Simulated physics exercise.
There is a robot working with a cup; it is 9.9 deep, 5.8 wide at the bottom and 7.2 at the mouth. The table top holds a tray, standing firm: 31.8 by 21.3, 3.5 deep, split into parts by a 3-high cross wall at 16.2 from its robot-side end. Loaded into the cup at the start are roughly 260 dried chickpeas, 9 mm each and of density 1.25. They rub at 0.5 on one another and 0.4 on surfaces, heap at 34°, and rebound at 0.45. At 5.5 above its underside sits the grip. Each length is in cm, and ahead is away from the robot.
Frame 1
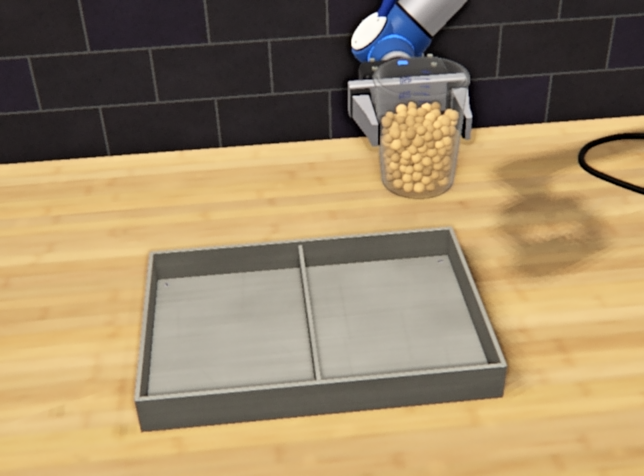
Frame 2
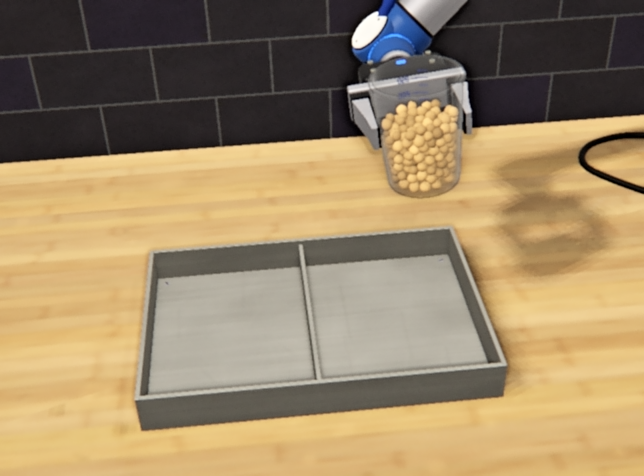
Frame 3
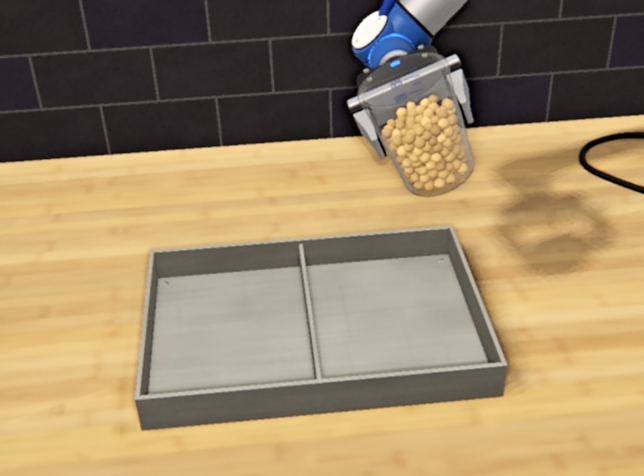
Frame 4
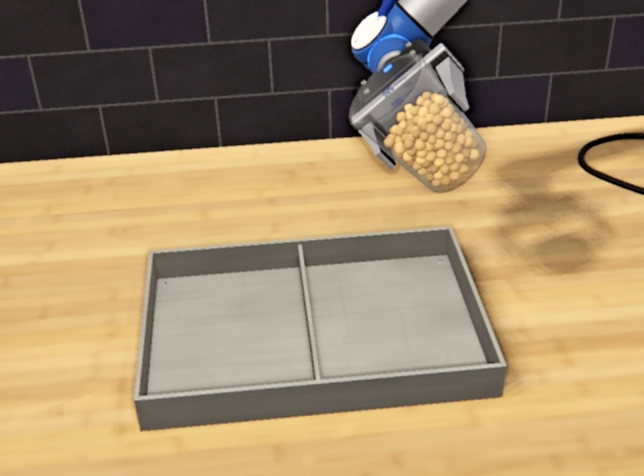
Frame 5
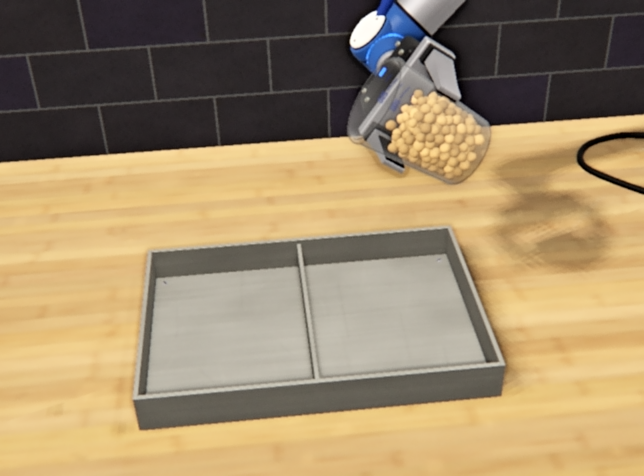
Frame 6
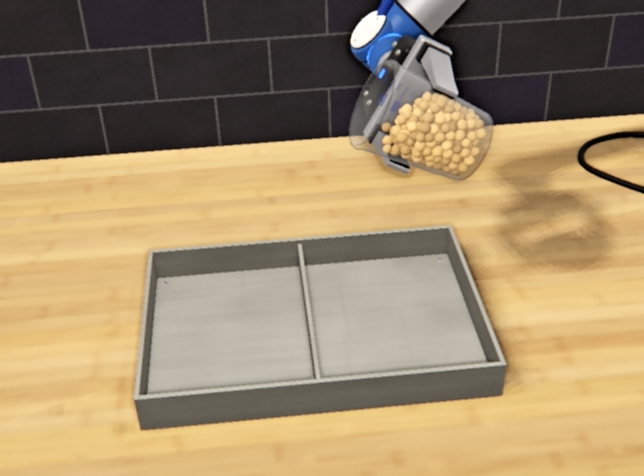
On a light wooden counter before a dark brick wall, a blue and white robot arm holds a clear cup of chickpeas upright behind an empty grey divided tray. The arm then steadily tilts the cup well over, its mouth swinging down to the left while the chickpeas shift inside.
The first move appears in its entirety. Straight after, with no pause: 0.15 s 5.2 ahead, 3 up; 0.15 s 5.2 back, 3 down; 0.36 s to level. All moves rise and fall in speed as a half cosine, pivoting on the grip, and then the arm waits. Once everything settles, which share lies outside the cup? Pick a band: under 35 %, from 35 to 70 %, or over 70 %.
Under 35 %.
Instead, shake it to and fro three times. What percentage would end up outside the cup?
Then about 50 per cent.
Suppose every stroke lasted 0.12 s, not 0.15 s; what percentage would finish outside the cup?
It would come to around 55 %.
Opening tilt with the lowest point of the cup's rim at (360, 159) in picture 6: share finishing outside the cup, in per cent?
Result: Approximately 75 %.
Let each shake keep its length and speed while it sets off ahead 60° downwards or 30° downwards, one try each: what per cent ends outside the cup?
First try about 0 %, second try about 5 %.
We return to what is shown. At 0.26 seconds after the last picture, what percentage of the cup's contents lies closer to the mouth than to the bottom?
About 70 percent.
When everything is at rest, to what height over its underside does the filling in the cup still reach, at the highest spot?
Roughly 7.0 cm.
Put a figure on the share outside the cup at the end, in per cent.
Around 25 percent.
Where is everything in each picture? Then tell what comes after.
The first frame shows cup middle at (419, 132), level; upper third of the load around (421, 128), from x 385 to 455, top at y 105; 255 in the cup.
The second frame shows cup middle at (420, 131), tilted 6° forward; upper third of the load around (421, 127), from x 385 to 455, top at y 105.
The third frame shows cup middle at (422, 130), tilted 21° forward; upper third of the load around (429, 125), from x 385 to 465, top at y 100.
The fourth frame shows cup middle at (423, 130), tilted 40° forward; upper third of the load around (432, 122), from x 390 to 475, top at y 95.
The fifth frame shows cup middle at (423, 128), tilted 55° forward; upper third of the load around (433, 117), from x 390 to 480, top at y 95.
The sixth frame shows cup middle at (424, 127), tilted 61° forward; upper third of the load around (439, 118), from x 385 to 480, top at y 95; 255 in the cup.
Then, 0.26 s later, tilted 61° forward, highest piece 25 above the table; 225 in the cup, 30 in flight or on a rim.
Then, 0.53 s later, tilted 18° forward, highest piece 26 above the table; 192 in the cup, 38 in the far-side part, 24 in the robot-side part, 1 in flight or on a rim.
Then, 0.86 s later, level, highest piece 24 above the table; 192 in the cup, 38 in the far-side part, 25 in the robot-side part.
Then, 1.91 s later, level, highest piece 24 above the table; 192 in the cup, 38 in the far-side part, 25 in the robot-side part.
At rest, 192 in the cup, 38 in the far-side part, 25 in the robot-side part. That is 25 % outside the cup.
